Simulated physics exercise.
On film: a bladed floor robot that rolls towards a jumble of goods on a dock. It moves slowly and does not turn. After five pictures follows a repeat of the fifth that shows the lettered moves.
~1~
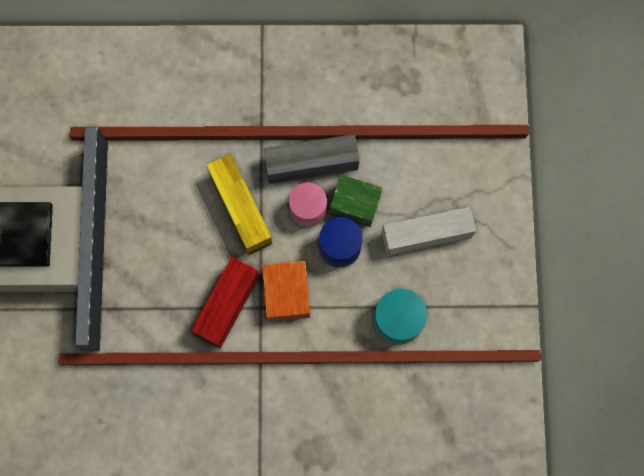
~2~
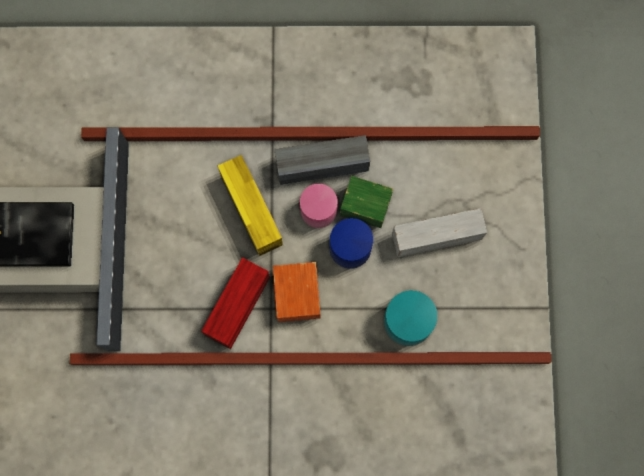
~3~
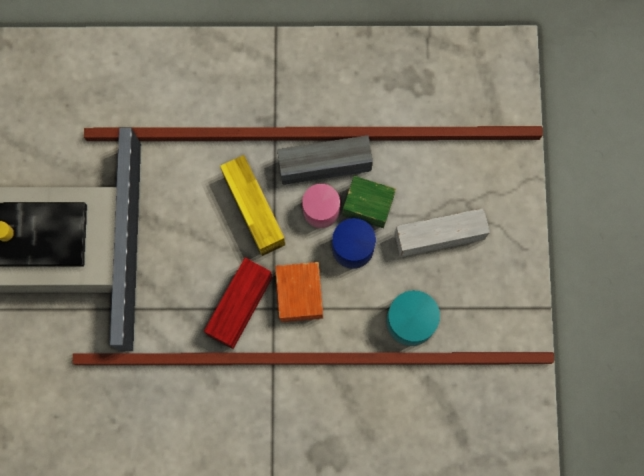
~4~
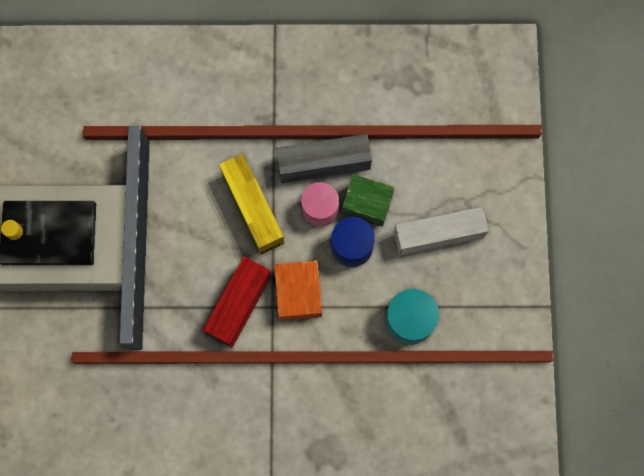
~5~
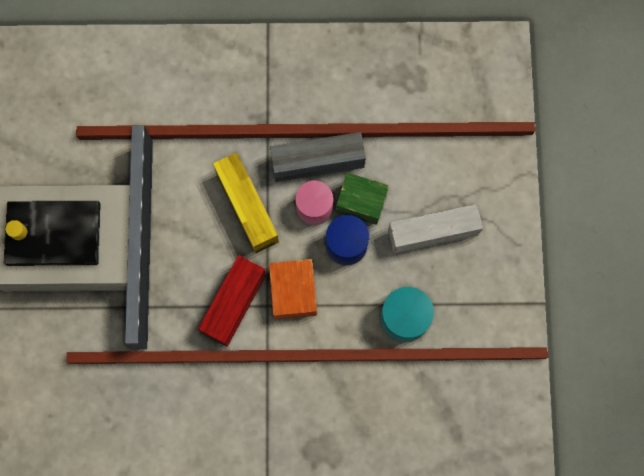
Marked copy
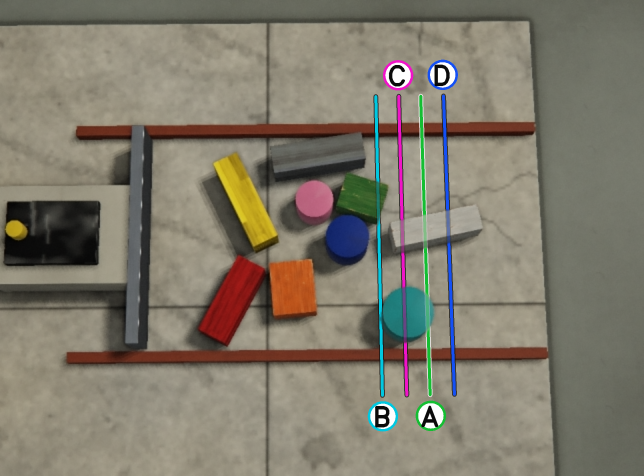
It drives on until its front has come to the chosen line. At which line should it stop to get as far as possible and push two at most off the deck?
At D, and not beyond.
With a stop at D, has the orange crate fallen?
No.
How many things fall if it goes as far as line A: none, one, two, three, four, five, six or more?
The count is none.
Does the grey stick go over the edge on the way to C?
No.
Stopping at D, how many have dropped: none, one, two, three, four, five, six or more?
Two.
On the marked copy, A at (425, 241); B at (379, 241); C at (403, 241); D at (449, 241).
With D. Early on, robot (173, 232); grey stick (329, 158); red stick (272, 300).
Further on, robot (286, 230); white bar (475, 221); turquoise canister (466, 314).
At the end, robot (374, 230); white bar over the edge; turquoise canister over the edge; two fallen.
As for the rest, A is within the limit but short; B is within the limit but short; C is within the limit but short.
